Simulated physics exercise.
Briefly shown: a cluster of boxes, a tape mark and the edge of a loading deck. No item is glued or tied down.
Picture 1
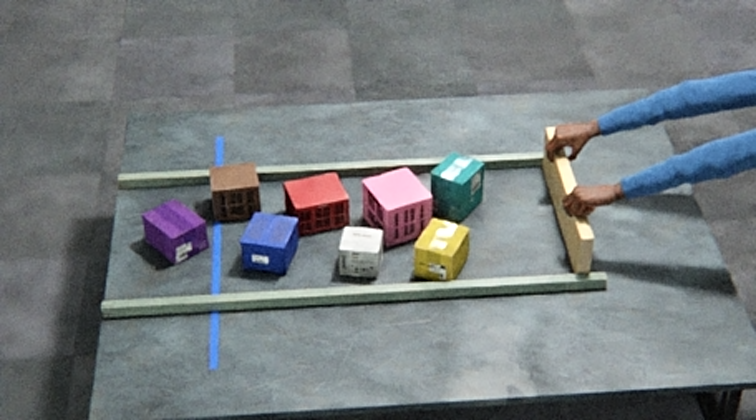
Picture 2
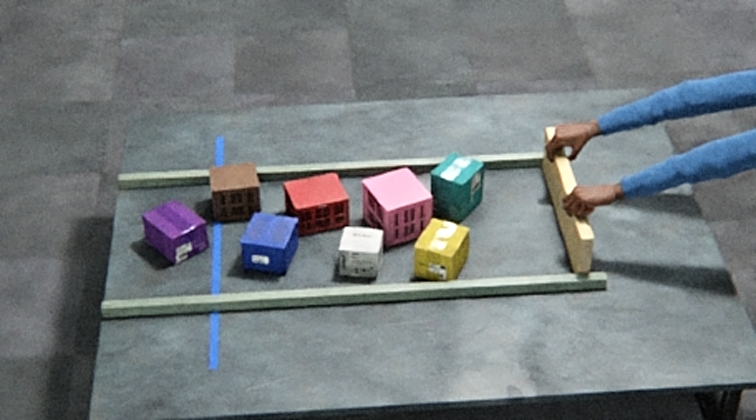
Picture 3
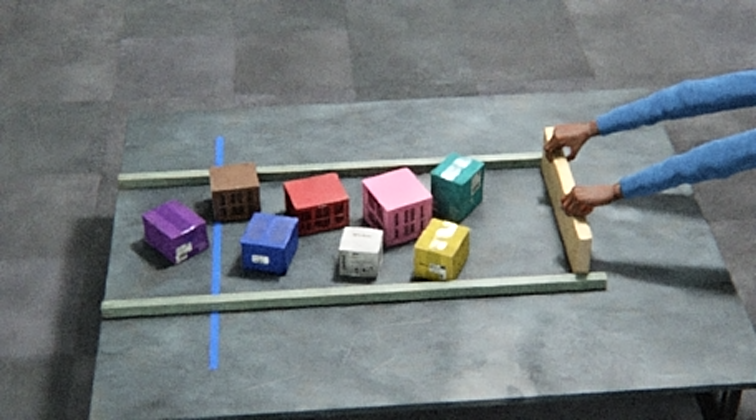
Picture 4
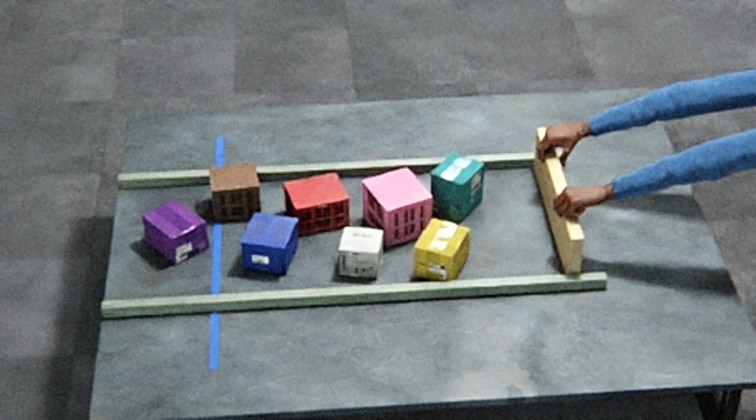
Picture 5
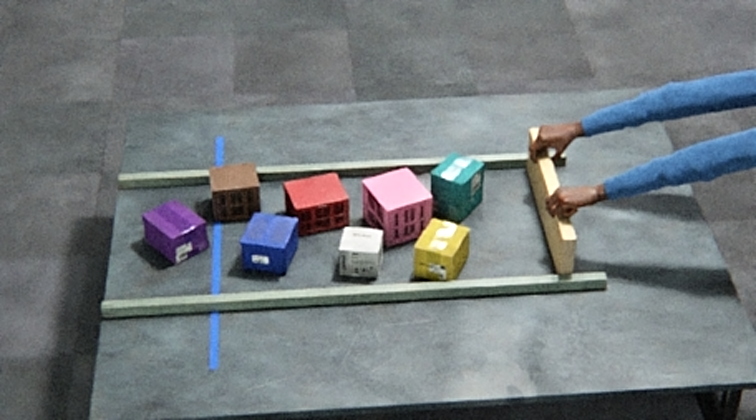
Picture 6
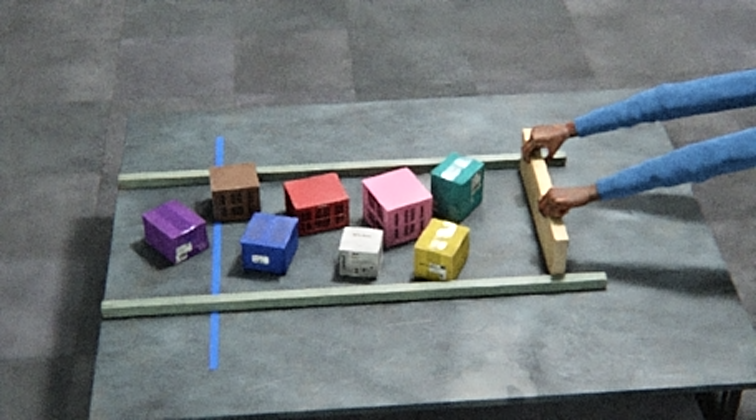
On a grey table, two hands holding a wooden plank still, then sliding it slightly left toward unmoving coloured boxes between rails.
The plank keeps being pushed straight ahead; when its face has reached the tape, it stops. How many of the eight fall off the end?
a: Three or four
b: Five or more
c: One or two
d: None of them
c, one or two.
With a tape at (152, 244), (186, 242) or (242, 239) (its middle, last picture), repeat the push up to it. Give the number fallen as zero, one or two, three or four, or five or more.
For each place: More than four; three to four; none at all.
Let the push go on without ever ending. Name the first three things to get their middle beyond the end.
Earliest first, the order is the purple parcel, the brown crate, the blue tote.
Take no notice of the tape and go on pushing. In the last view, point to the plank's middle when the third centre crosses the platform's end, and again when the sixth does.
In pixels, around (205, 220) followed by around (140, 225).
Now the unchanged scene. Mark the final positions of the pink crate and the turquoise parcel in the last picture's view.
One is at about (187, 237), the other at about (198, 200).
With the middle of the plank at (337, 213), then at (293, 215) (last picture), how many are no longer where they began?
At the one place 7, at the other 8.
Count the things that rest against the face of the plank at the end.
Counting them up gives 3.
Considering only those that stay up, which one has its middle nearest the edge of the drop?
That one's the blue tote.
Soon after, none off yet; purple parcel at rest near (175, 231); brown crate at rest near (235, 192); blue tote at rest near (270, 244).
At rest, the number that fall off is one or two; fallen, brown crate and purple parcel.
